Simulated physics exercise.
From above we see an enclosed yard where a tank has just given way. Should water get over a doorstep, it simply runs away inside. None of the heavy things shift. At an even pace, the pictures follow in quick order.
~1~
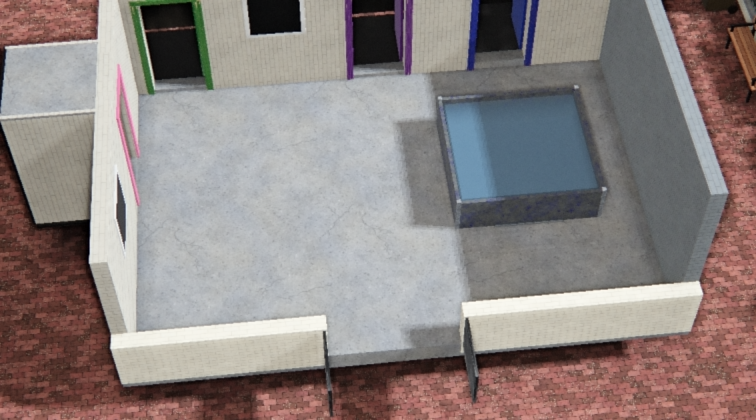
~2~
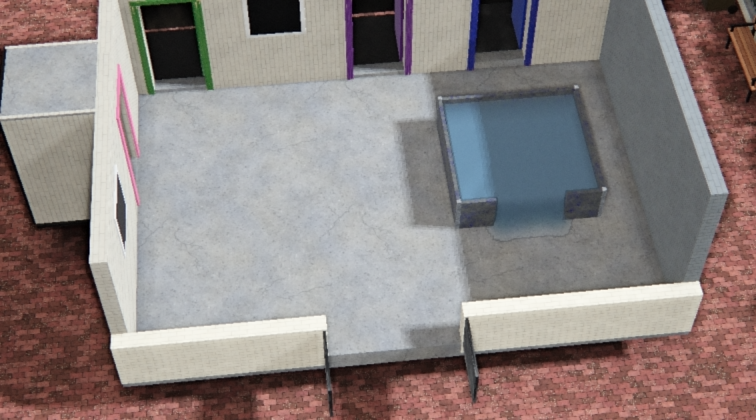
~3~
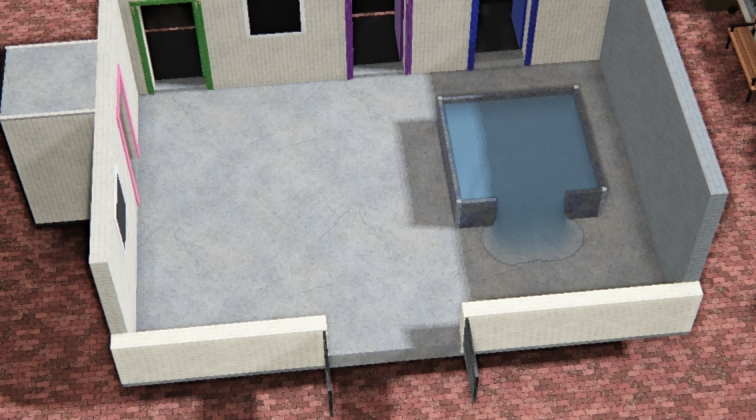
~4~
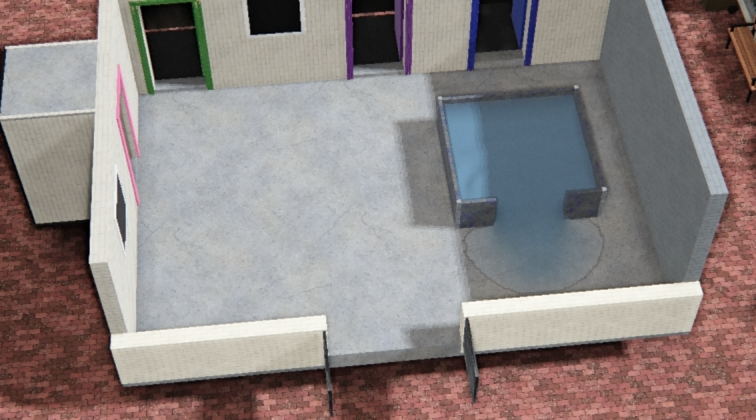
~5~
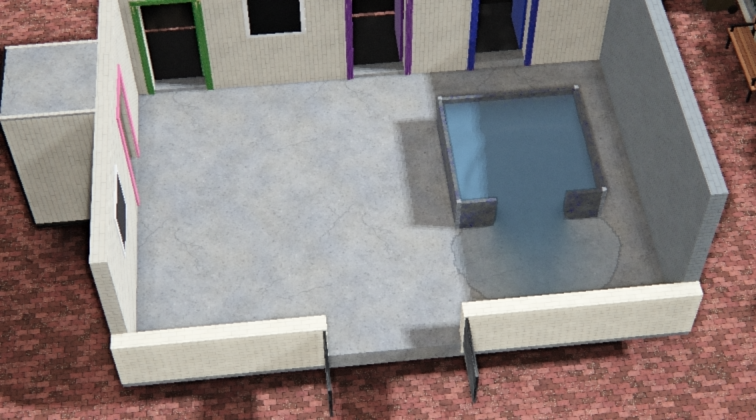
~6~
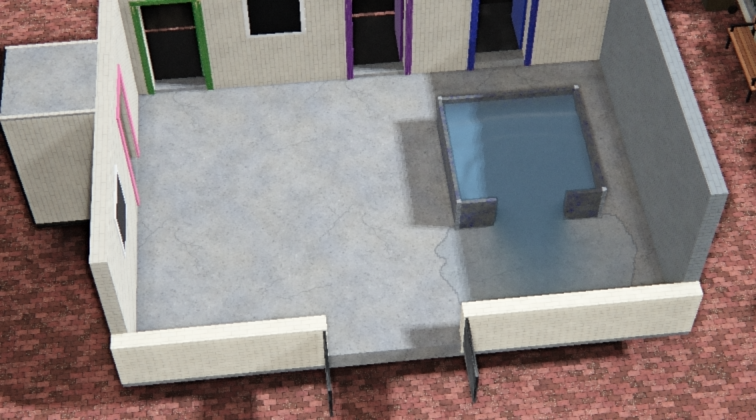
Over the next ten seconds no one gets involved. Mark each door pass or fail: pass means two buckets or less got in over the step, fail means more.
Purple door - pass, pink door - pass, blue door - pass, green door - pass.
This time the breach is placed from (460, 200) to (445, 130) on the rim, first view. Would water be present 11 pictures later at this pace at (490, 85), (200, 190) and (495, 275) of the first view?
Unwetted, submerged, unwetted.
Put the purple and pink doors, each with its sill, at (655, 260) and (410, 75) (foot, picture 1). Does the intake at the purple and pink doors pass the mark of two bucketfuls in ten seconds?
In short: The purple one takes more, the pink one lets less in.
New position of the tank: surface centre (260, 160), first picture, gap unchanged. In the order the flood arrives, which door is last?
The blue-painted one.
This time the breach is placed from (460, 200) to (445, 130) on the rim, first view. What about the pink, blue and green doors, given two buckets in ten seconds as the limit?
Result - pink: Above the limit; blue: Below the limit; green: Above the limit.
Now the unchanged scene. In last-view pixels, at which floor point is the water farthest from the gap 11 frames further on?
My guess would be about (306, 344).
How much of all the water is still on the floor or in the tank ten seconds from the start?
Close to 90 in a hundred.
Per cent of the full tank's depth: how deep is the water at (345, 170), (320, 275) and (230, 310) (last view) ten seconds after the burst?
I'd put them at close to 6 per cent, then 4 per cent, then 12 per cent.
A moment on, water covers 15 % of the floor; the purple door not reached, the pink door not reached, the blue door not reached, the green door not reached.
Next, water covers 20 % of the floor; the purple door not reached, the pink door not reached, the blue door not reached, the green door not reached.
Then, water covers 45 % of the floor; the purple door not reached, the pink door not reached, the blue door not reached, the green door not reached.
Later, water covers 70 % of the floor; the purple door wet at the sill, nothing in, the pink door wet at the sill, nothing in, the blue door wet at the sill, nothing in, the green door not reached.
In the end, water covers 95 % of the floor; the purple door wet at the sill, nothing in, the pink door under two buckets in, the blue door wet at the sill, nothing in, the green door under two buckets in.
